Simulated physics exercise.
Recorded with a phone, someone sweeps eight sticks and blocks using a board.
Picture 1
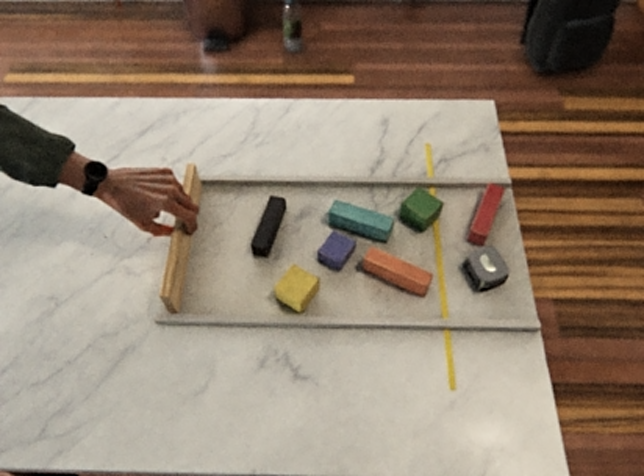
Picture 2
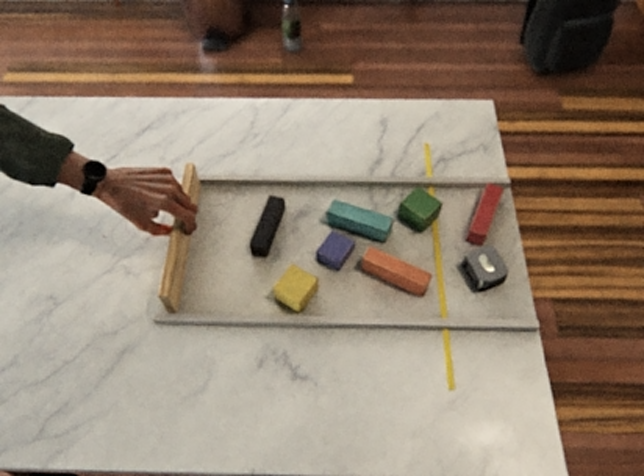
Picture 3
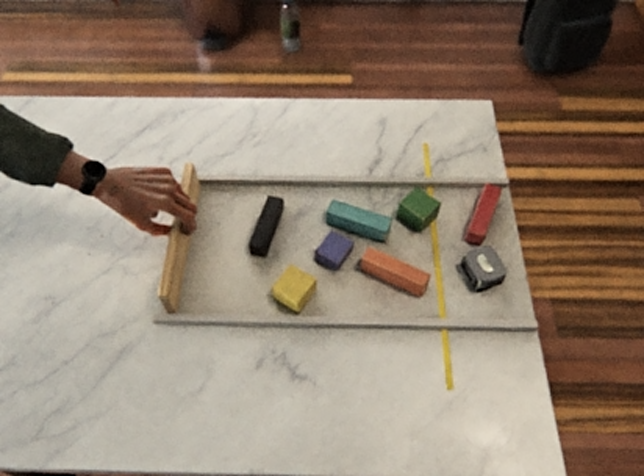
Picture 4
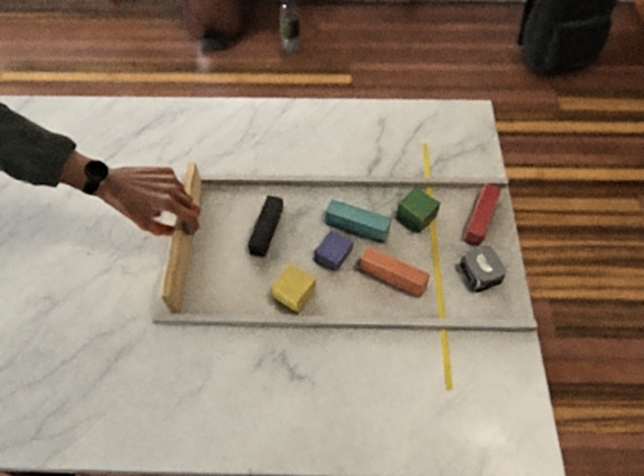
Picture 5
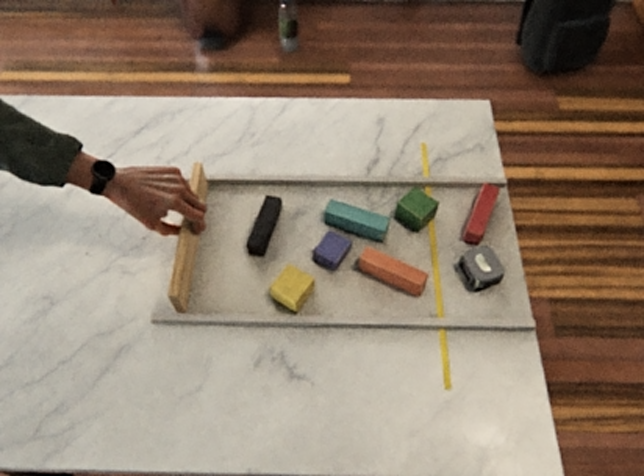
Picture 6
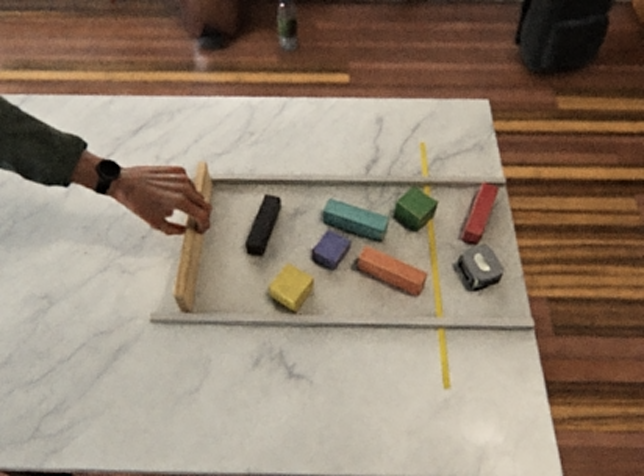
To begin with, a hand wearing a dark watch holds a wooden board upright at the left end of a shallow tray on a marble table, with eight coloured blocks and sticks lying still. The hand then slides the board slightly right, without it touching any of the pieces.
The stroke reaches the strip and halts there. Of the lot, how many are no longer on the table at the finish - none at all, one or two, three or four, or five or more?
By the finish, none at all are off it.
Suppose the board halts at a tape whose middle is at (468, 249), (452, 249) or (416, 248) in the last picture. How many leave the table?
Going through each try, you'd get 3, 1 and 0.
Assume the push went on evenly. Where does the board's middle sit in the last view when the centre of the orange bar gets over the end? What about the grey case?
Its middle is about (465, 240) and about (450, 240).
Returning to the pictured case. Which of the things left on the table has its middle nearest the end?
That would be the grey case.
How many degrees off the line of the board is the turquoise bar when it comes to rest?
About 40° out of line.
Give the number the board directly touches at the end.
At rest, 2 are in contact.
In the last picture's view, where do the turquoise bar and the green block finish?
The turquoise bar at (478, 233), the green block at (466, 196).
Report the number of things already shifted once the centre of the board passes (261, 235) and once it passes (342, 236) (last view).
Tally at point one: 1; at point two: 5.
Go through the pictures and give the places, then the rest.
Red bar (486, 214); grey case (486, 269); green block (421, 209); board (183, 235); tape (438, 249), in the first picture.
Grey case (485, 269); orange bar (396, 271), in the second picture.
Green block (419, 210); yellow block (295, 288), in the third picture.
Red bar (483, 214); turquoise bar (358, 221), in the fourth picture.
Grey case (481, 268); board (190, 235), in the fifth picture.
Red bar (481, 213); grey case (480, 268); green block (416, 209); board (194, 234); tape (433, 248), in the sixth picture.
Soon after, none off yet; red bar at rest near (481, 213); grey case at rest near (480, 268); green block at rest near (416, 209).
Then, none off yet; red bar at rest near (481, 213); grey case moving near (485, 269); green block moved about its own width near (438, 201).
At rest, the number that fall off is zero.
